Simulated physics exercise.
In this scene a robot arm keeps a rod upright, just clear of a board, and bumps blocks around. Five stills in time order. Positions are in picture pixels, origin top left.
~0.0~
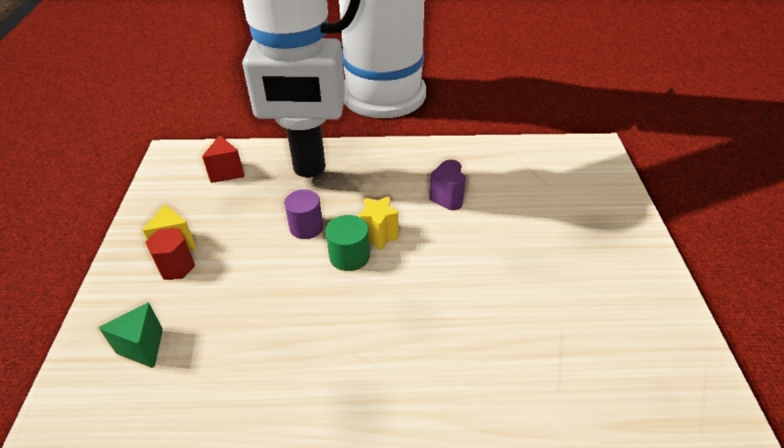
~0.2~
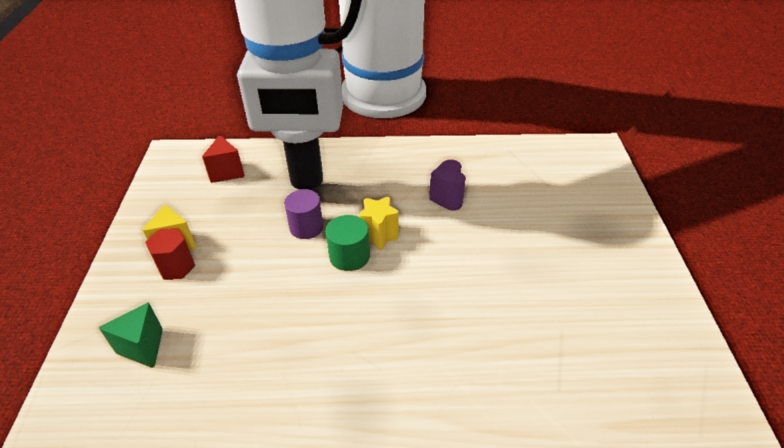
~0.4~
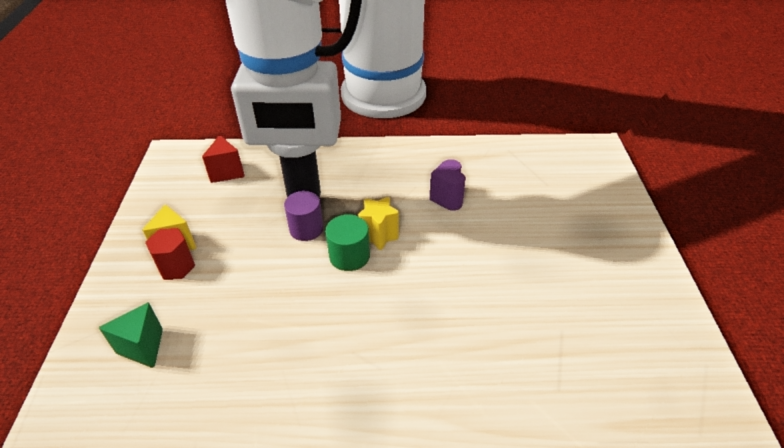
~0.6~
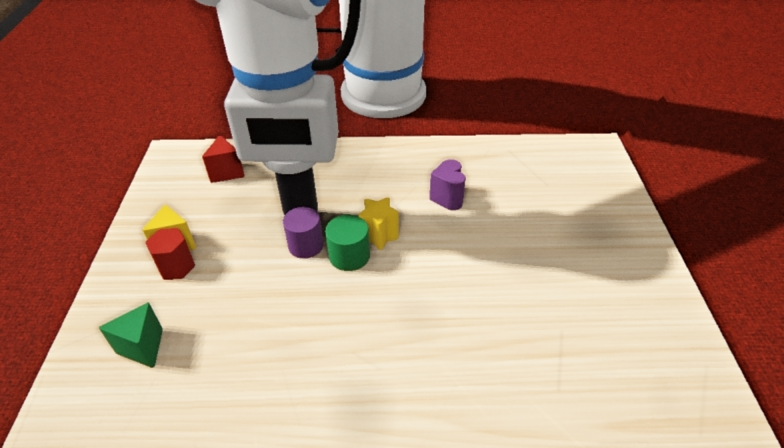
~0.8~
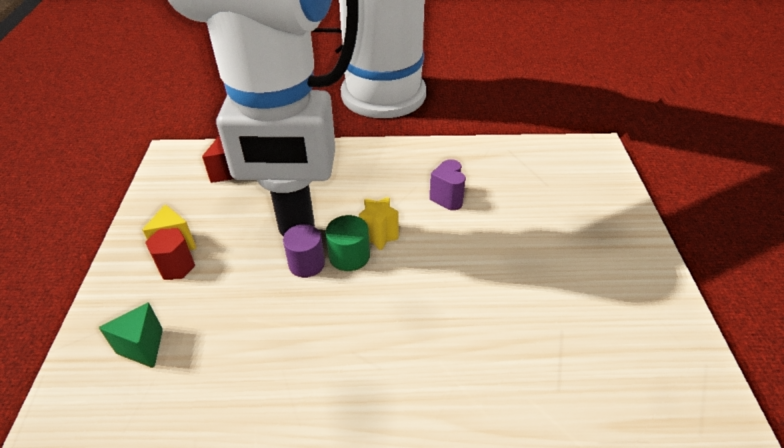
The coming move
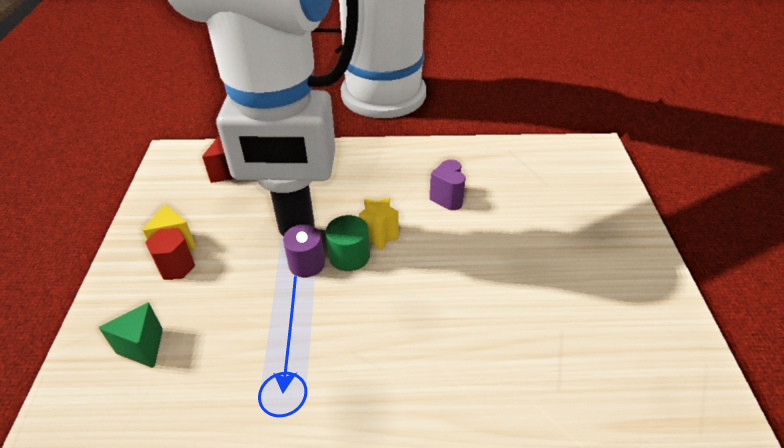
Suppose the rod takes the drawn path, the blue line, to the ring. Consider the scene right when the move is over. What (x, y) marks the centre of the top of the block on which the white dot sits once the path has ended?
The middle of its top is at (327, 305).
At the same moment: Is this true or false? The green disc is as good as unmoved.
That claim is true.
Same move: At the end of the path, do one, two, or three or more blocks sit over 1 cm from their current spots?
That's one.
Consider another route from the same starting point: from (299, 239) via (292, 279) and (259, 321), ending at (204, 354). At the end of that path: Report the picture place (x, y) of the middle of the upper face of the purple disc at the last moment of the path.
Pixel (311, 283).
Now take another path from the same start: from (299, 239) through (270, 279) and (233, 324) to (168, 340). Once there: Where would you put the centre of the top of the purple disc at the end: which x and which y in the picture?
My estimate: (300, 261).
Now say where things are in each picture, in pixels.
Rod's lower end at (310, 168); purple disc at (302, 200); green disc at (347, 229), in the first picture.
Rod at (307, 180); blocks still, in the second picture.
Rod at (304, 194); purple disc at (302, 202), in the third picture.
Rod at (301, 209); purple disc at (301, 219), in the fourth picture.
Rod at (297, 227); purple disc at (302, 237); green disc at (347, 229), in the fifth picture.
Drawn move, from (299, 239) directly to (283, 394); the dot is on the purple disc.
The first path, step by step. One third of the way, rod at (292, 272); purple disc at (314, 279).
Two thirds of the way, rod at (287, 323); purple disc at (327, 305).
At the end, rod at (280, 383); purple disc at (327, 305); green disc still.
